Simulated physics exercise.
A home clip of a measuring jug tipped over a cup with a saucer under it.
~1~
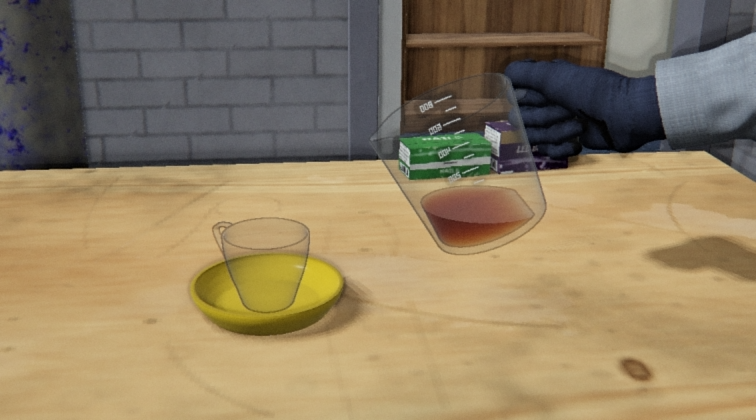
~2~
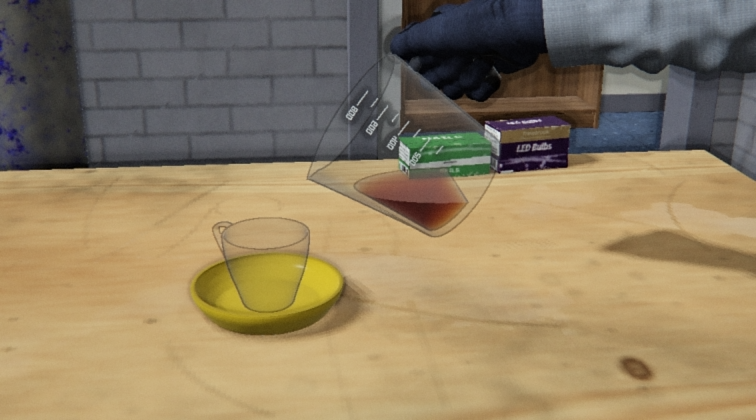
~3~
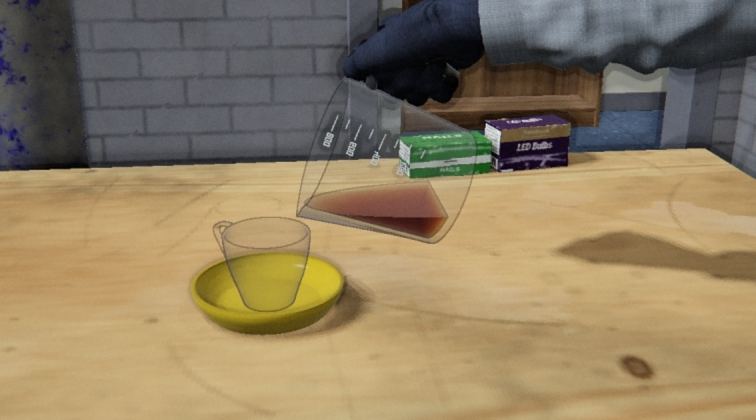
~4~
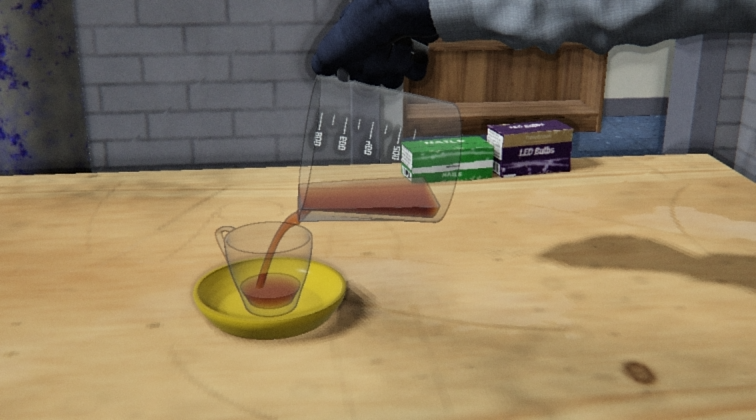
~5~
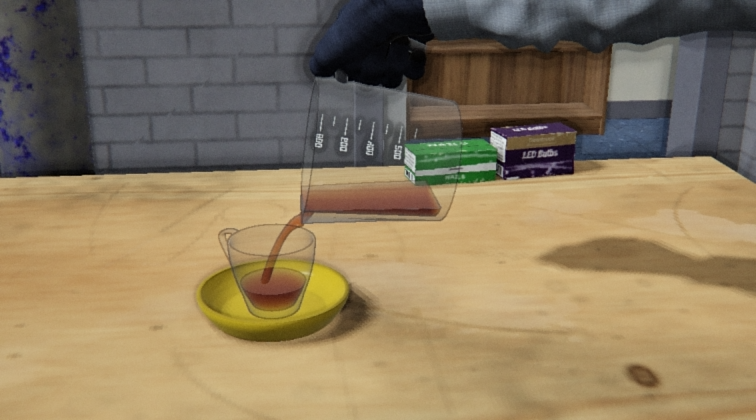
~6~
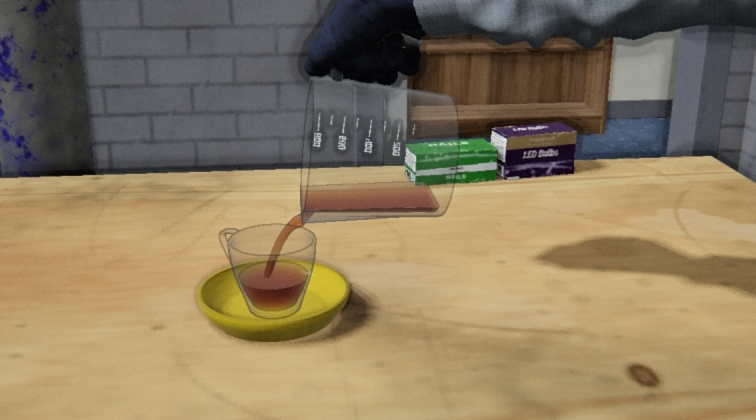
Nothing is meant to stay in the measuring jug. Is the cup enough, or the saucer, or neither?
It stays in the cup.
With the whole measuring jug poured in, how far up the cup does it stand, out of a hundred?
Close to 70 %.
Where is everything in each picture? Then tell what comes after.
In the first picture, the measuring jug is picked up; measuring jug (467, 162) tipped 25° with all of its load; cup (267, 265) empty; saucer (268, 321) dry.
In the second picture, the measuring jug leans over the cup; measuring jug (406, 148) tipped 55° with all of its load; cup (267, 264) empty.
In the third picture, the measuring jug leans over the cup; measuring jug (384, 164) tipped 70° with all of its load; cup (268, 264) empty.
In the fourth picture, the iced tea is flowing; measuring jug (373, 153) tipped 80° with about three quarters of its load; cup about a quarter full, surface at (270, 286).
In the fifth picture, the iced tea is flowing; measuring jug (375, 154) tipped 80° with about two thirds of its load; cup (273, 271) about a third full.
In the sixth picture, the iced tea is flowing; measuring jug (372, 151) tipped 85° with about half of its load; cup about half full, surface at (274, 276); saucer (275, 328) dry.
Next, the cup is about half full; the saucer is dry.
After that, the cup is about two thirds full; the saucer is dry.
Finally, the cup is about two thirds full; the saucer is dry.
